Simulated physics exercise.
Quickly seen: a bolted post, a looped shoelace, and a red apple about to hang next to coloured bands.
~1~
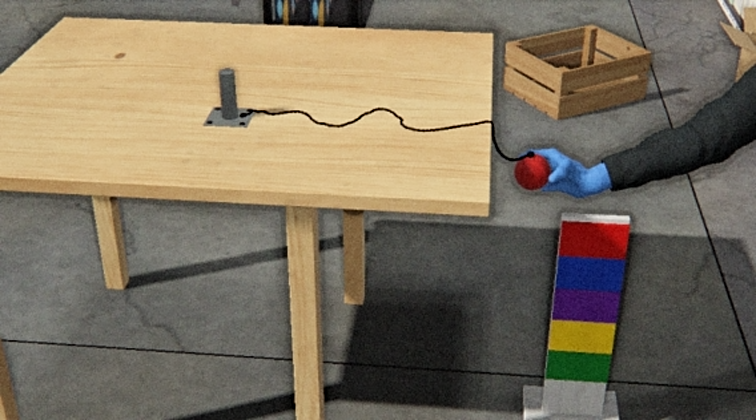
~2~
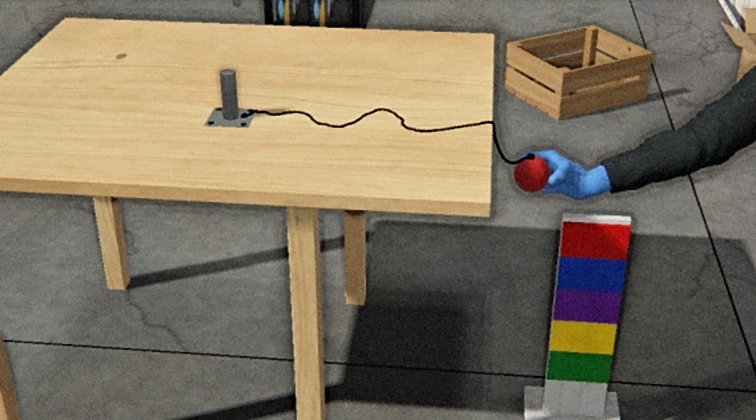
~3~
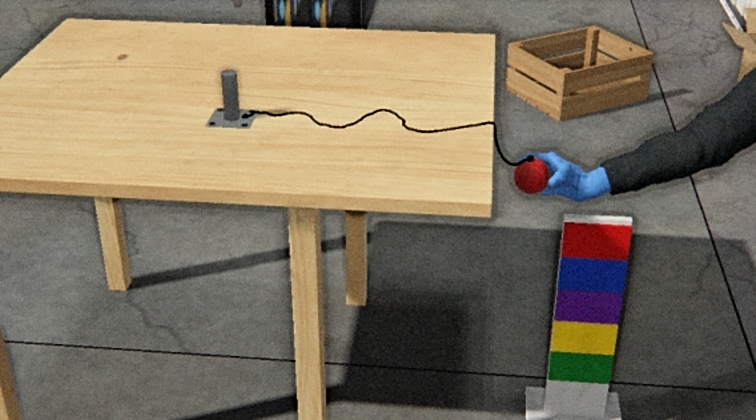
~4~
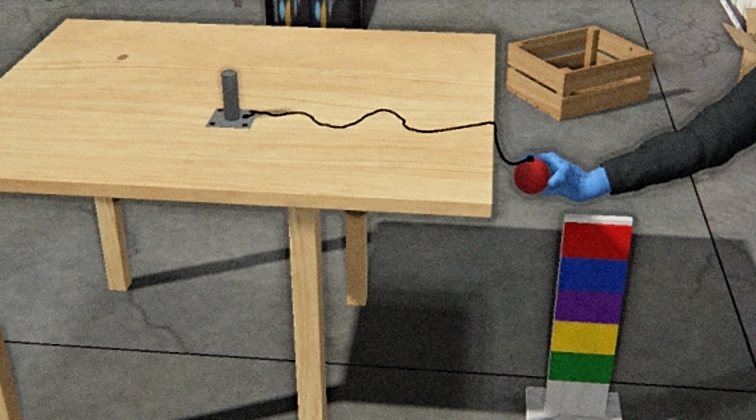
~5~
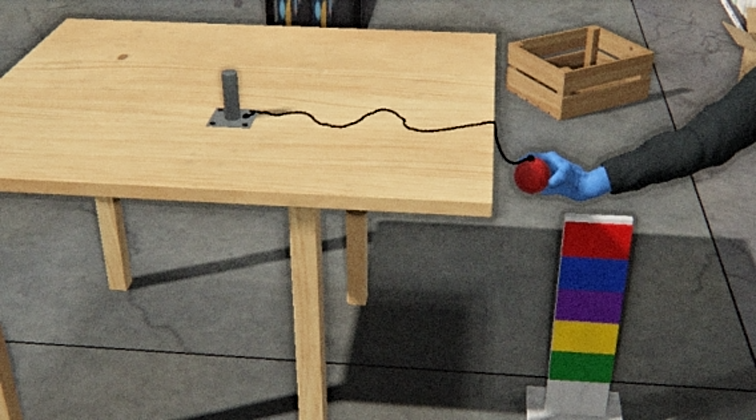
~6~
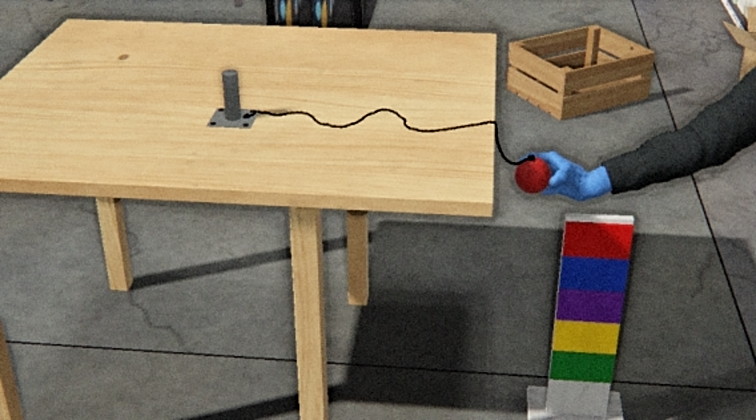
A blue-gloved hand on a dark-sleeved arm holds a round red object just off the right edge of a pale wooden table, seen from above in a room with a grey floor. A dark cord runs in waves from the object to a grey post on the tabletop, with a wooden crate behind and a red, blue, purple, yellow and green striped board below. Nothing visibly moves except a very slight shift of the view.
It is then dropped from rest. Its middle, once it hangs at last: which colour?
Colour: Blue.
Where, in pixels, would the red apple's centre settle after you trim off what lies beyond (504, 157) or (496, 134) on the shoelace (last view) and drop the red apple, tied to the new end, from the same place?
In turn, (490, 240) for the first and (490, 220) for the second.
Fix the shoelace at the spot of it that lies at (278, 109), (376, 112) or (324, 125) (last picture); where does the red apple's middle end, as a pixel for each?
The pixel places are (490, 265), (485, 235) and (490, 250), one per try.
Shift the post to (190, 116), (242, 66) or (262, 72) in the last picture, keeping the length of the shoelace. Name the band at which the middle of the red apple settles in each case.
Try one - red; try two - red; try three - blue.
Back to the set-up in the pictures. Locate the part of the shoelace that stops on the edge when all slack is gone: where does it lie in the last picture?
You'll find it close to (421, 131).
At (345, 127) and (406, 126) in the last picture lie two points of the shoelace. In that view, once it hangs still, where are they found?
The first one ends up at (374, 120) and the second one at (480, 121).
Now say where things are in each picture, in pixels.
Red apple (533, 172); red (594, 242); blue (590, 275); purple (586, 307); yellow (582, 338); green (578, 368), in the first frame.
Red apple (533, 174); shoelace through (268, 114) (325, 124) (375, 111) (419, 131) (484, 123), in the second frame.
Red apple (532, 176), in the third frame.
Red apple (532, 176); shoelace through (270, 115) (327, 125) (376, 112) (420, 132) (485, 124), in the fourth frame.
Red apple (533, 176), in the fifth frame.
Red apple (533, 176); shoelace through (271, 114) (328, 125) (377, 111) (421, 131) (486, 123), in the sixth frame.
Early on, apple near (465, 270); level with blue.
Midway, apple near (504, 271); level with blue.
Finally, apple near (492, 271); level with blue. Its centre hangs level with the blue band.
